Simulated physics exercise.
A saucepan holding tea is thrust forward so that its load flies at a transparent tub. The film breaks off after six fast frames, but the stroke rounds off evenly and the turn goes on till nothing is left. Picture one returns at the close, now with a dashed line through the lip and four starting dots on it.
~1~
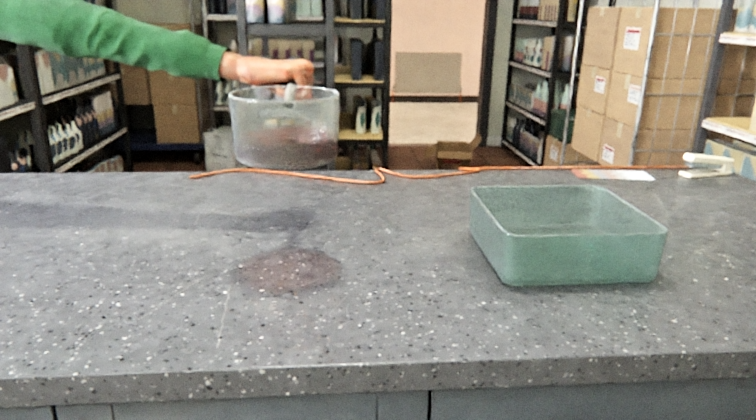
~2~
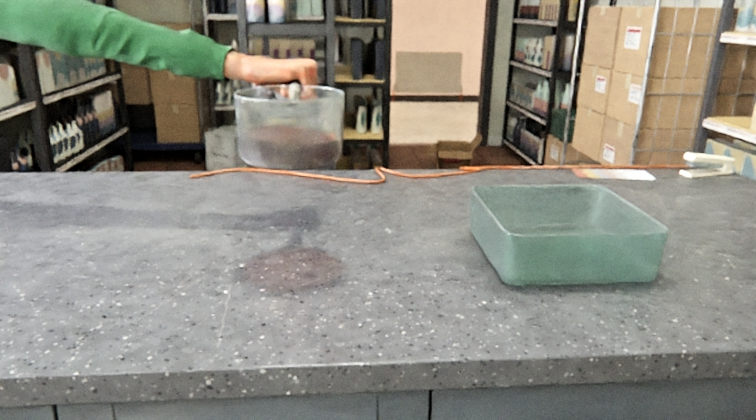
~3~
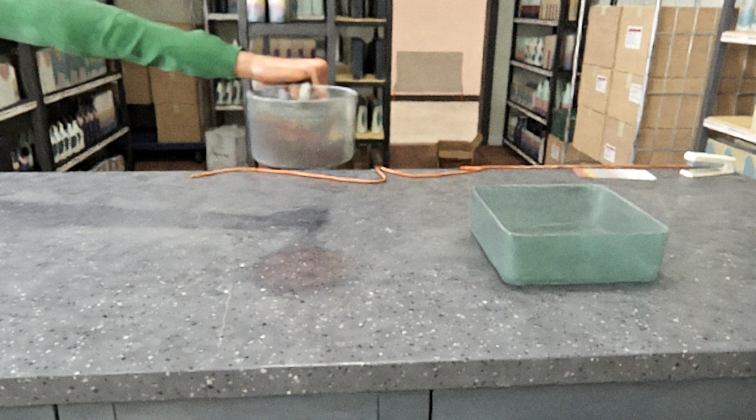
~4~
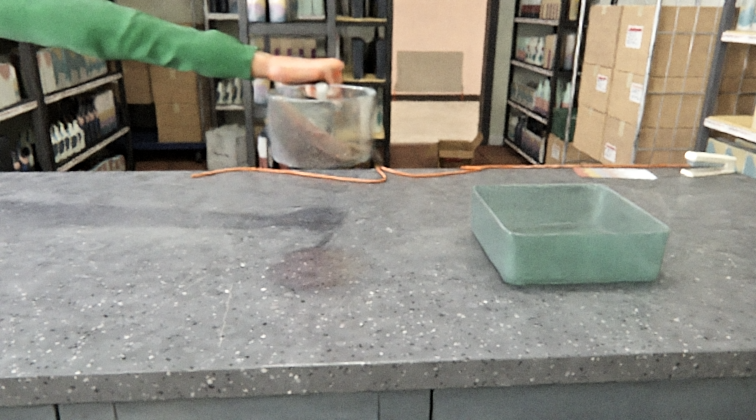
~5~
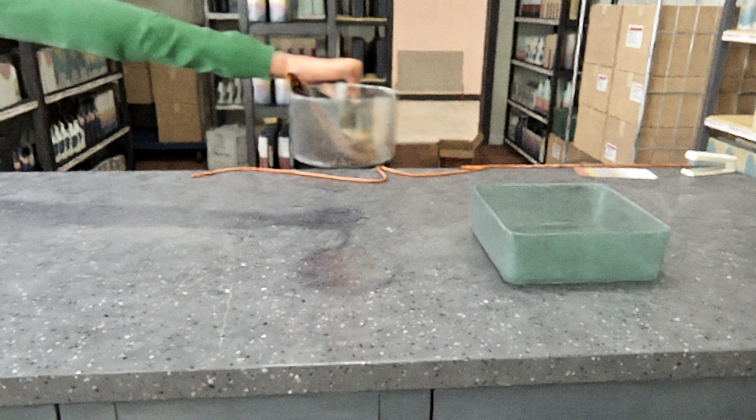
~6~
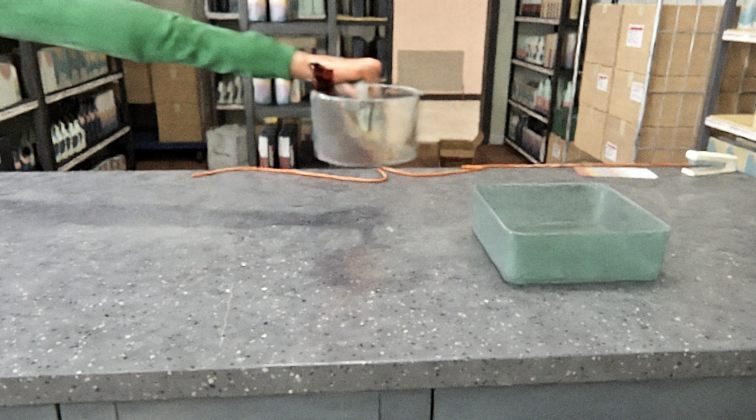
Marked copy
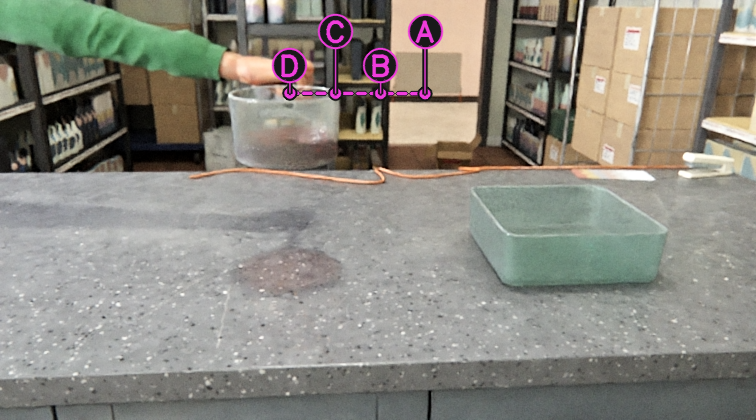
At a speckled grey counter in a storeroom, a green-sleeved arm holds a clear, round container above the surface and moves it rightward, as brown liquid rises over its left rim near the hand; a greenish tub stays still.
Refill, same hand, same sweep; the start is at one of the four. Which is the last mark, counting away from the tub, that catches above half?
Place B just does it.
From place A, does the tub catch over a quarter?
Yes, it does.
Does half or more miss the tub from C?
Yes, that goes wrong.
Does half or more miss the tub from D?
Yes, it does.
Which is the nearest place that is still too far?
Here it is place C.
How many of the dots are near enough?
Two of the four.
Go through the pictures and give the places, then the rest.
In the first picture, upright, lip at (337, 93); tub from (499, 283) to (653, 279); nothing has left yet.
In the second picture, upright, lip at (342, 92); nothing has left yet.
In the third picture, upright, lip at (354, 92); nothing has left yet.
In the fourth picture, upright, lip at (373, 92); nothing has left yet.
In the fifth picture, upright, lip at (395, 92); tea is over the rim, down to (296, 91).
In the sixth picture, upright, lip at (418, 91); tea is over the rim, down to (325, 91).
On the marked copy, A at (425, 93); B at (380, 93); C at (335, 93); D at (289, 93).
With A, about 74 % lands in the tub, 1 % falls short and 24 % goes beside or beyond.
With B, about 73 % lands in the tub, 9 % falls short and 18 % goes beside or beyond.
With C, about 12 % lands in the tub, 70 % falls short and 17 % goes beside or beyond.
With D, about 7 % lands in the tub, 82 % falls short and 10 % goes beside or beyond.
